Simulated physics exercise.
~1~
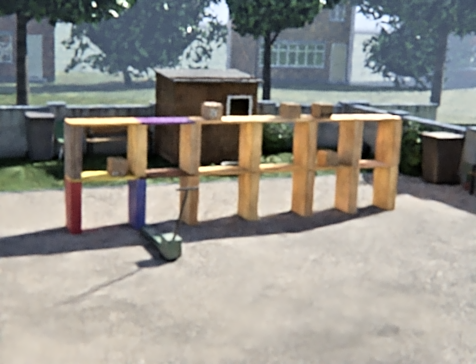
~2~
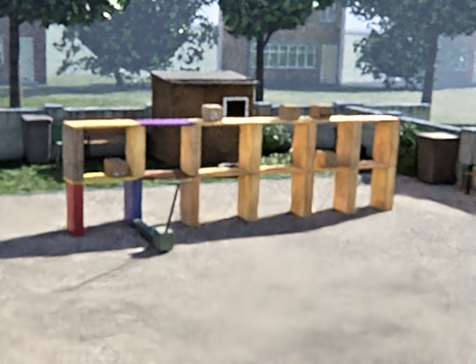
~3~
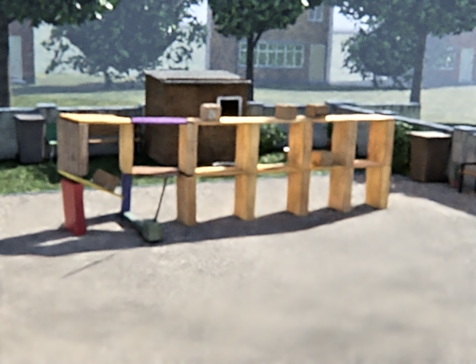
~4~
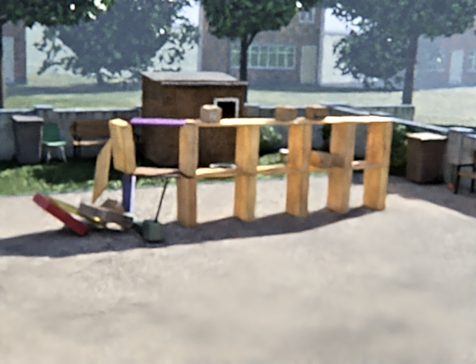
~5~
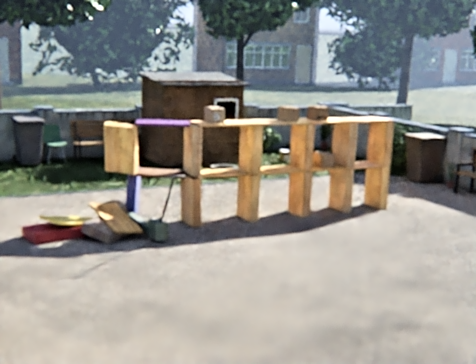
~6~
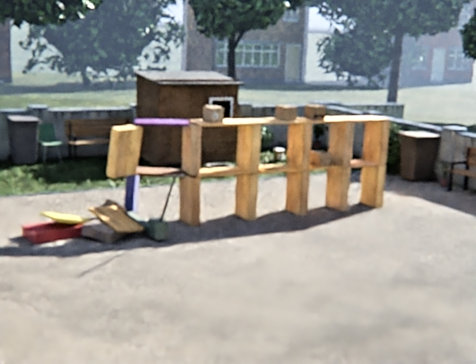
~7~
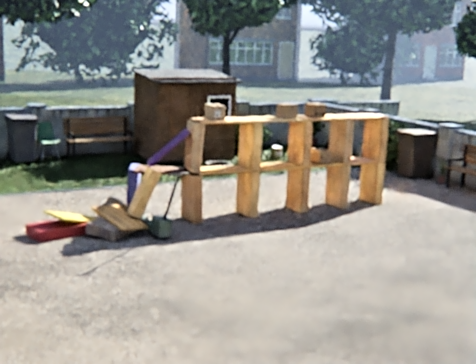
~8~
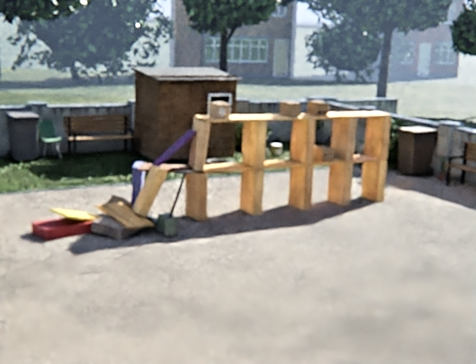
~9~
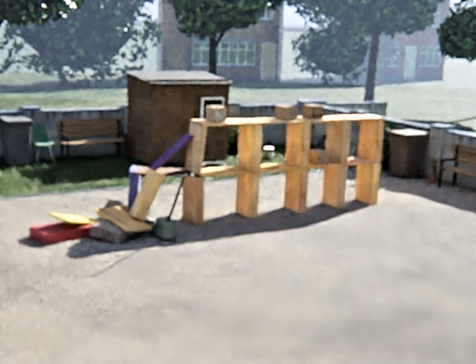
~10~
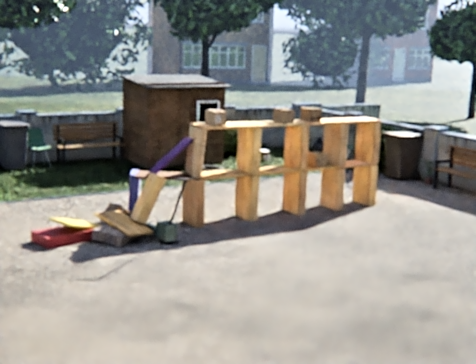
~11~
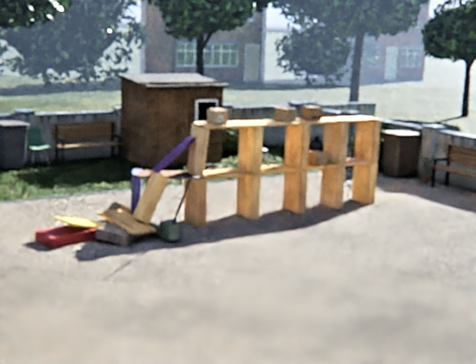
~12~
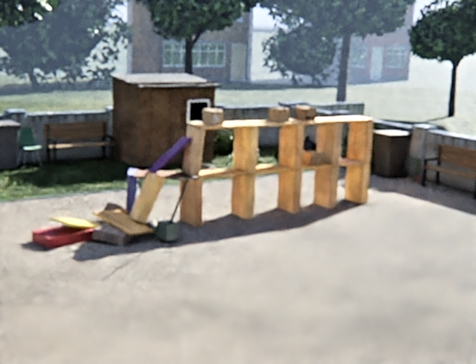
Two-tier wooden shelving in a yard collapsing at its left end, red upright toppling, purple board later tilting, the rest standing.
